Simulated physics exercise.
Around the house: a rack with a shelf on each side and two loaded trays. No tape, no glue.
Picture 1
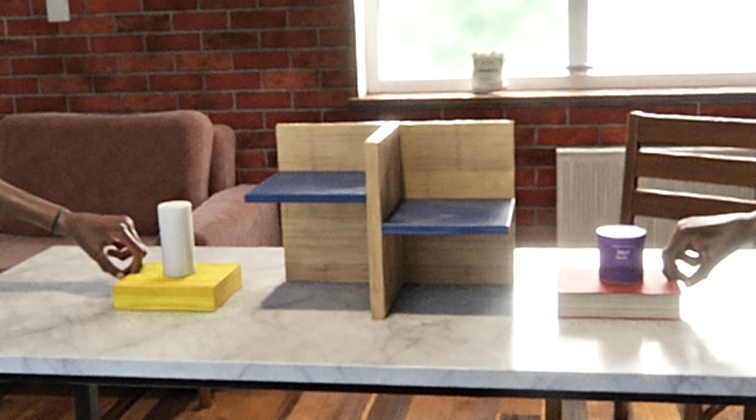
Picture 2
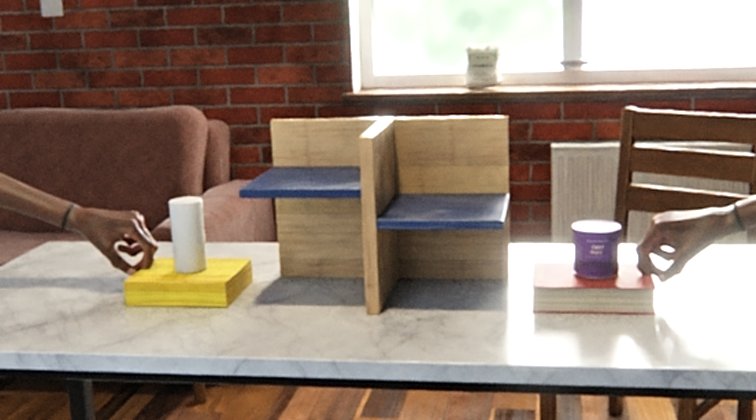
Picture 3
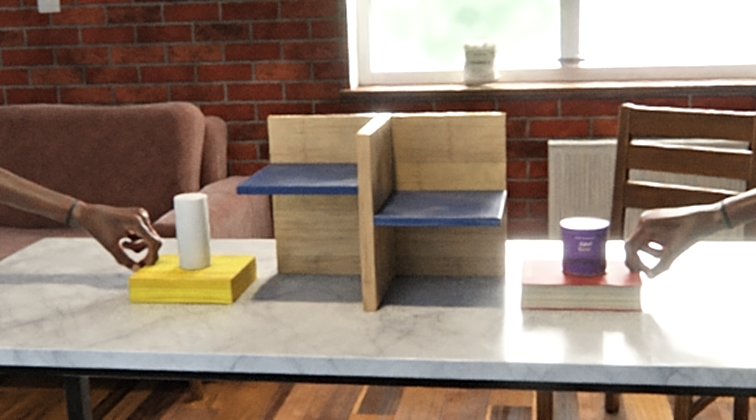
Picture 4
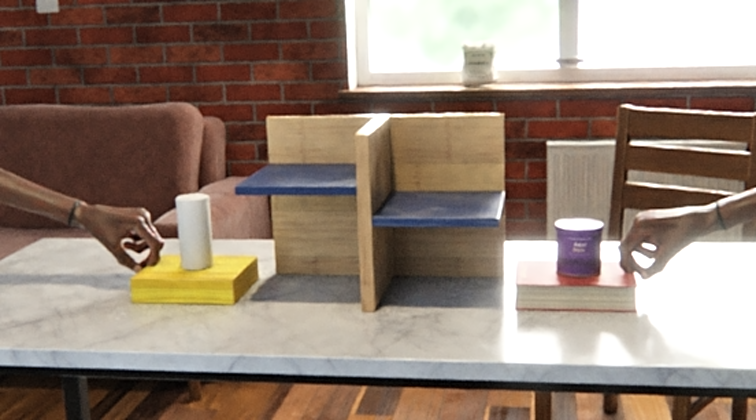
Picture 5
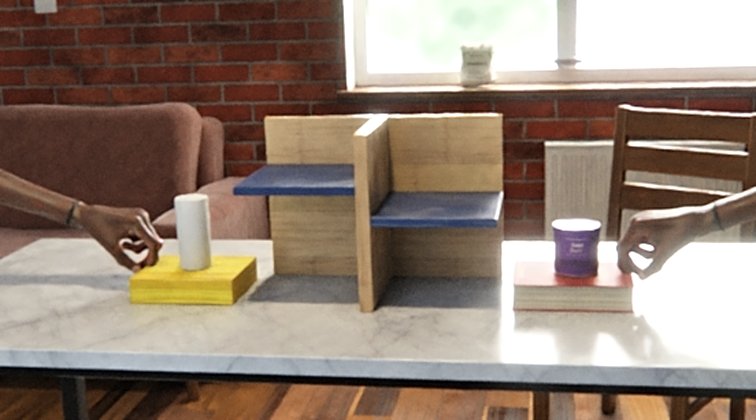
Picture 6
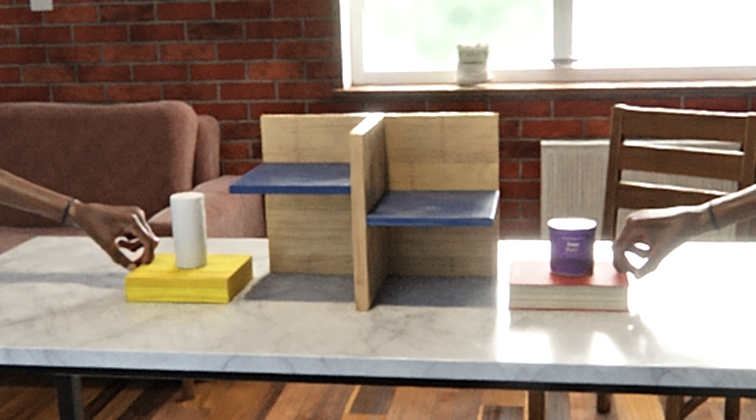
Two hands slid a yellow board with a white candle and a red book with a purple tin inward toward a wooden rack with blue shelves, then barely moved, the left one easing back slightly.
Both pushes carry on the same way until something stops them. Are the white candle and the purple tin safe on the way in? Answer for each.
The white candle passes below; the purple tin passes below.
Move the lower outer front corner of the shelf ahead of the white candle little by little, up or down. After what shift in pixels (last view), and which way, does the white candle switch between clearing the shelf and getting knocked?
Some 16 pixels, down.
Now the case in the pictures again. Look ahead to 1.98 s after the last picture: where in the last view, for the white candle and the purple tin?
The white candle around (293, 232); the purple tin around (477, 247).
Then, 0.78 s after the last picture, white candle riding along near (220, 231); purple tin riding along near (543, 248).
Then, 1.44 s after the last picture, white candle riding along near (260, 232); purple tin riding along near (506, 247).
Then, 1.98 s after the last picture, white candle riding along near (293, 232); purple tin riding along near (477, 247).
At rest, the white candle clears the shelf, near (300, 232); the purple tin clears the shelf, near (445, 247).
